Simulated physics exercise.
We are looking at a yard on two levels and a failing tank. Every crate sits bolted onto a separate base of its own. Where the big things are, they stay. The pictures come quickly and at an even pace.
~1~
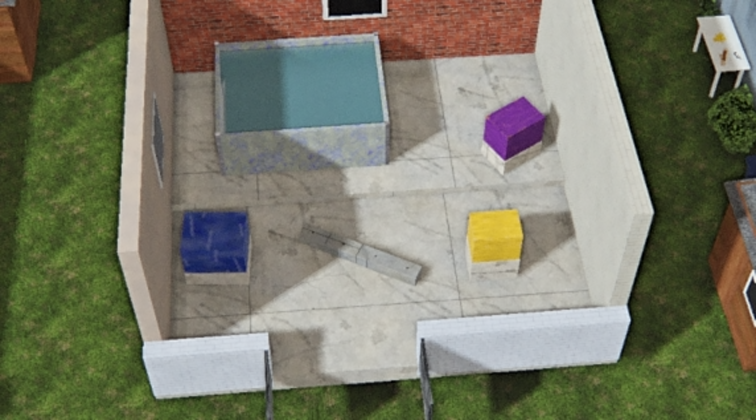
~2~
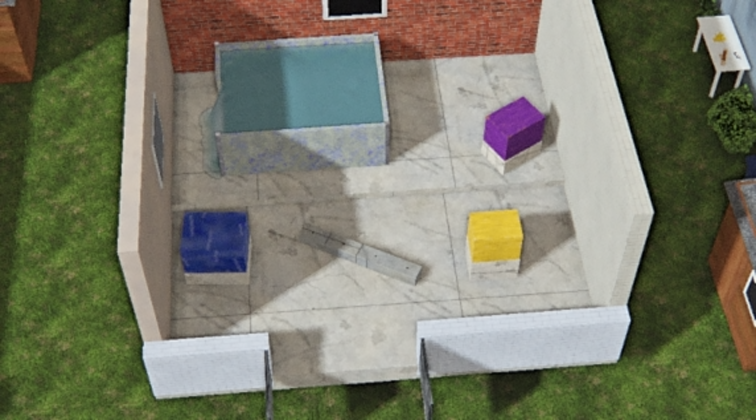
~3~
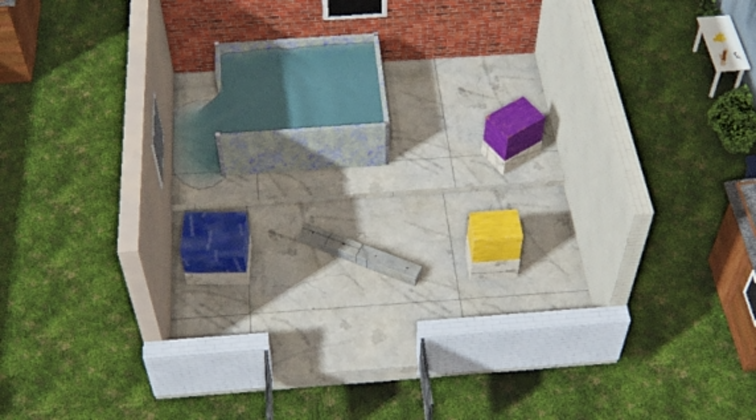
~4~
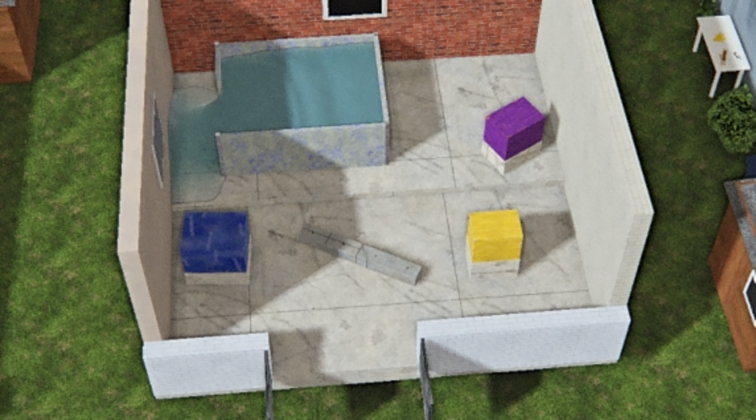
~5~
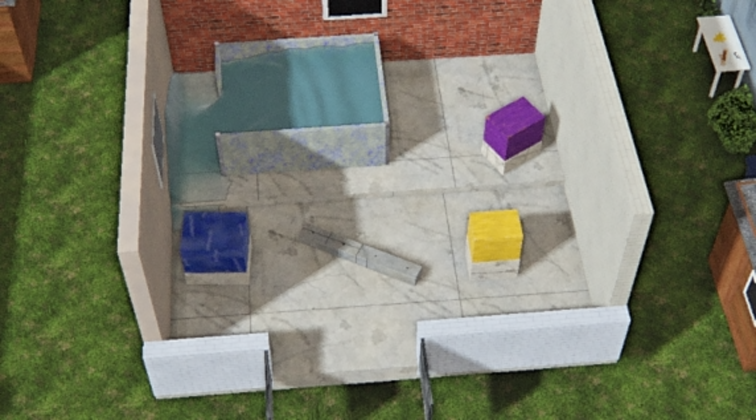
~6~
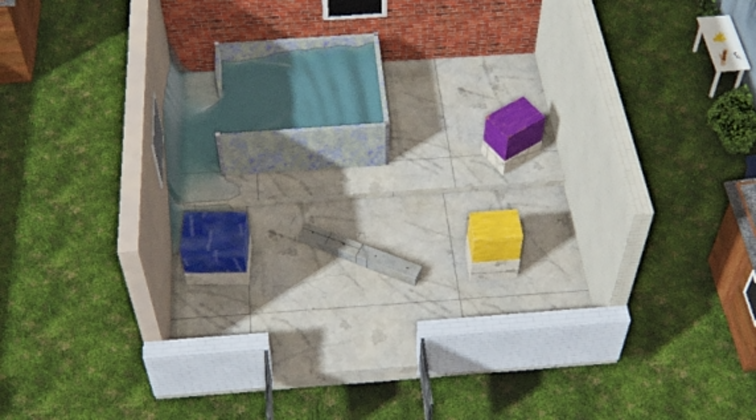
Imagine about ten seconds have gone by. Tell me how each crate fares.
Outcome: The yellow crate is going to stay clear of the water; the purple crate is going to stay clear of the water; the blue crate is going to be reached by the water.
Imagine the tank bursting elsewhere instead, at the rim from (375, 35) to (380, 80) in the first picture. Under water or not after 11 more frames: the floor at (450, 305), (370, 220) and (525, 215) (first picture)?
Well, the first one's left untouched, the second's left untouched, and the third's sodden.
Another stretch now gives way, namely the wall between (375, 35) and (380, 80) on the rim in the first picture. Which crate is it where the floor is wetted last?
My answer: The blue-painted one.
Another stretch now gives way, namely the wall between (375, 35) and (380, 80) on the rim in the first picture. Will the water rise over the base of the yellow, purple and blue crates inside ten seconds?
Yellow crate is not reached; purple crate is reached; blue crate is not reached.
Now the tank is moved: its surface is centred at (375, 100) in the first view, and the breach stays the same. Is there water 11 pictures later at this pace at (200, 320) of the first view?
Verdict: Flooded.
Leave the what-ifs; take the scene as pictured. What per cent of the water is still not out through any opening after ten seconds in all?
Result: Close to 90 %.
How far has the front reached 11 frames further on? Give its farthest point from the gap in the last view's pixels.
Close to (512, 58), I think.
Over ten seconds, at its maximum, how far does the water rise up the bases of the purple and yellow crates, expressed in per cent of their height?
Peak levels: Approx. 70 % then 50 %.
A moment on, water covers 20 % of the floor; the yellow crate not reached, the purple crate not reached, the blue crate water round its plinth.
Next, water covers 35 % of the floor; the yellow crate not reached, the purple crate not reached, the blue crate water round its plinth.
Then, water covers 75 % of the floor; the yellow crate water round its plinth, the purple crate water round its plinth, the blue crate water round its plinth.
Later, water covers 90 % of the floor; the yellow crate water round its plinth, the purple crate water round its plinth, the blue crate water round its plinth.
In the end, water covers 95 % of the floor; the yellow crate stayed above the water, the purple crate stayed above the water, the blue crate was topped.
